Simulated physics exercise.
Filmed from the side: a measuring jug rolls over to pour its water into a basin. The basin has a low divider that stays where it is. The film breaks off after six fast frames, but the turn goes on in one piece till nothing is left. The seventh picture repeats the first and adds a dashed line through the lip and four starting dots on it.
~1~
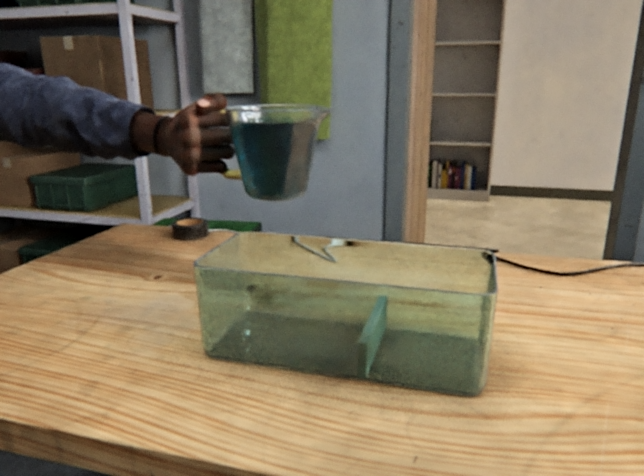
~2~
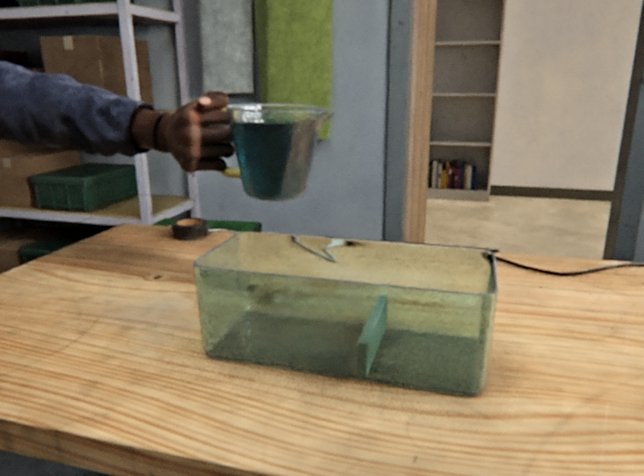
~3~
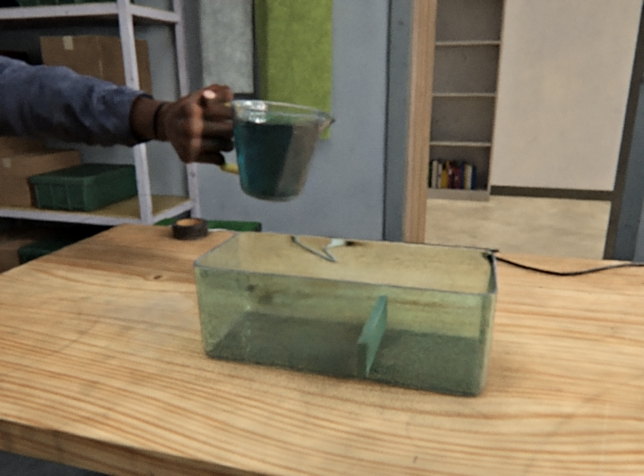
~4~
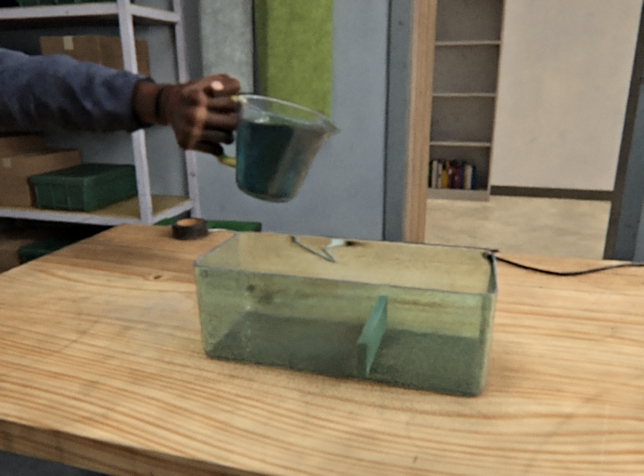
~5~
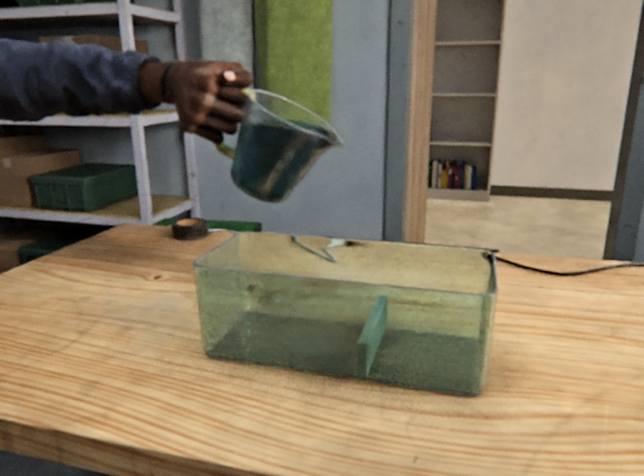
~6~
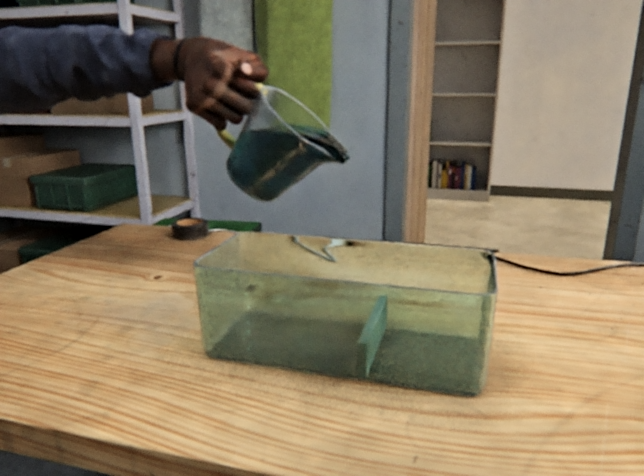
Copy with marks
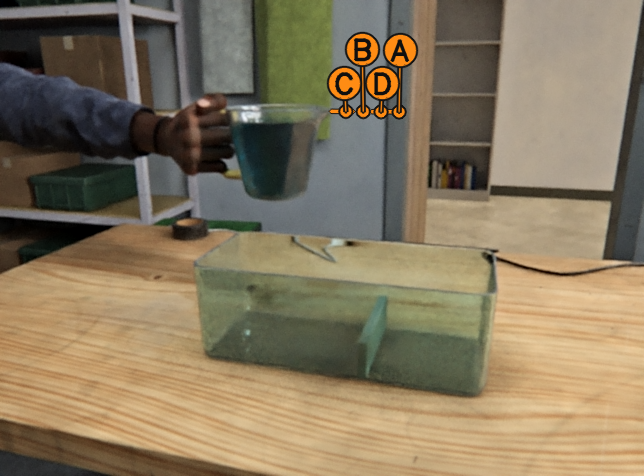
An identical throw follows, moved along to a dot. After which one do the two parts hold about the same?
Use dot C.
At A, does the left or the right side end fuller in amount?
More ends on the right.
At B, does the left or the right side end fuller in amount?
More ends on the right.
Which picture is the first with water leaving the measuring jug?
In picture 6.
On the marked copy, A at (399, 111); B at (363, 111); C at (345, 111); D at (381, 111).
For dot A, about 14 % ends left of the wall and 81 % right of it; 5 % is lost outside.
For dot B, about 20 % ends left of the wall and 78 % right of it; 3 % is lost outside.
For dot C, about 49 % ends left of the wall and 49 % right of it.
For dot D, about 8 % ends left of the wall and 88 % right of it; 4 % is lost outside.
